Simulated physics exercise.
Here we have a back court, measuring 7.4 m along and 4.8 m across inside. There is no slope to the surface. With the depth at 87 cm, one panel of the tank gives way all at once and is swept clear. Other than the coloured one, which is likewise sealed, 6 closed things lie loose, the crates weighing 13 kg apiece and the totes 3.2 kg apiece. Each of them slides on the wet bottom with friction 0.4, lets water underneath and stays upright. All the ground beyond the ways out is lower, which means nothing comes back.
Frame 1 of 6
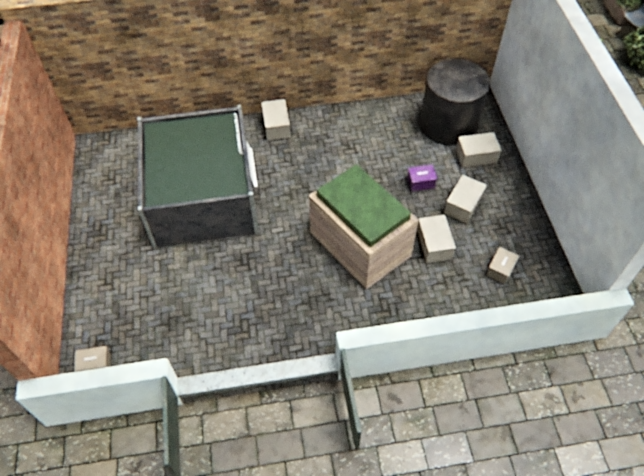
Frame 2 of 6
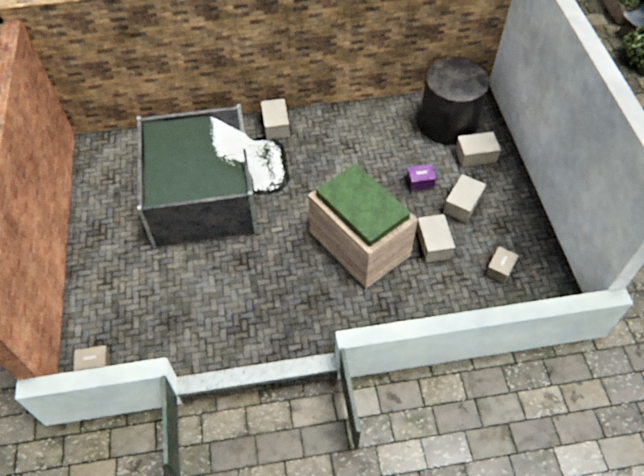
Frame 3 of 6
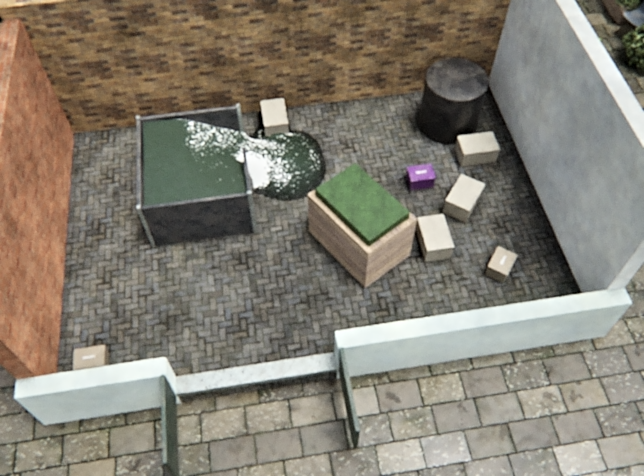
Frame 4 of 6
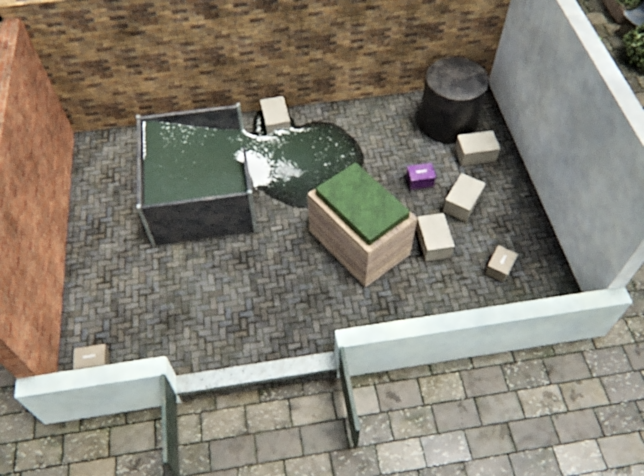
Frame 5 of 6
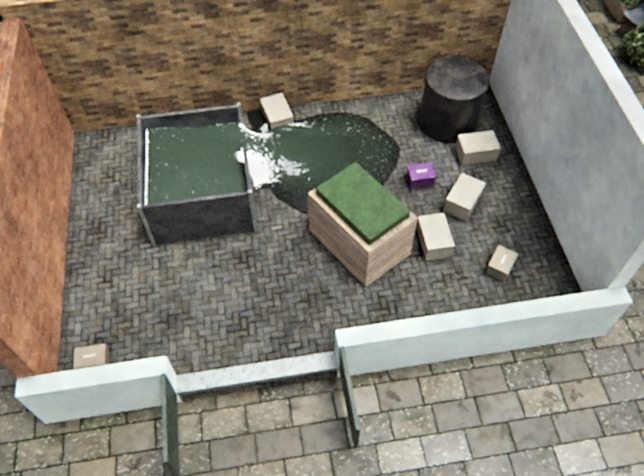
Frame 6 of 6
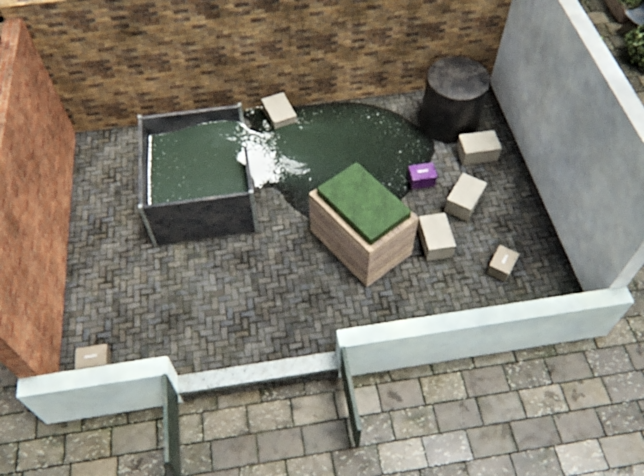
The footage shows a walled, paved yard from above as a square tank's right side gives way and foaming green water spreads rightward, slightly shifting a pale box by the brick wall and reaching a nearly still purple box.
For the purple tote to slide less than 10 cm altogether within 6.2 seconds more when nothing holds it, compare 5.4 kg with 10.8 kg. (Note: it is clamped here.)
Verdict: Neither weight holds it.
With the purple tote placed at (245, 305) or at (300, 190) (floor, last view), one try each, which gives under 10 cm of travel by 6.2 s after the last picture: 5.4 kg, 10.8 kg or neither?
Taking the two tries in order, both fall short and both fall short.
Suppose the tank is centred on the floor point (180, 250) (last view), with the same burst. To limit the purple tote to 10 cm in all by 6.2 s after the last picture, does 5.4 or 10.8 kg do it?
Then the answer is that no option works.
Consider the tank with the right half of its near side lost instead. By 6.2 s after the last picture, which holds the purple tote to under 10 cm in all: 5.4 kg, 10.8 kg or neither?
Note: Low mass sufficient.
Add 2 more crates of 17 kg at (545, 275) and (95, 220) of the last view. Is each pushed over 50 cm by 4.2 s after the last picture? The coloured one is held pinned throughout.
Beyond it, within it.
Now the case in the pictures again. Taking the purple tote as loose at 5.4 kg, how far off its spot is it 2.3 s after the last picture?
I'd put it at about 200 cm.
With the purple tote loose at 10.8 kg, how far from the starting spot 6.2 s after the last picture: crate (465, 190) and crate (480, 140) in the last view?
In turn: 500 cm, 300 cm.
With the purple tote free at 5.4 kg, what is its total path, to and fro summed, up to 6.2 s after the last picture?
Total path: Roughly 900 cm.
Then, 0.6 s after the last picture the purple tote would be 55 cm from its start with 5.4 kg and 48 cm from its start with 10.8 kg; 7 cm of water round it then.
Then, 2.3 s after the last picture the purple tote would be 195 cm from its start with 5.4 kg and 181 cm from its start with 10.8 kg; 13 cm of water round it then.
Then, 4.2 s after the last picture the purple tote would be 306 cm from its start with 5.4 kg and 264 cm from its start with 10.8 kg; 6 cm of water round it then.
Then, 6.2 s after the last picture the purple tote would be 469 cm from its start with 5.4 kg and 327 cm from its start with 10.8 kg; 4 cm of water round it then.
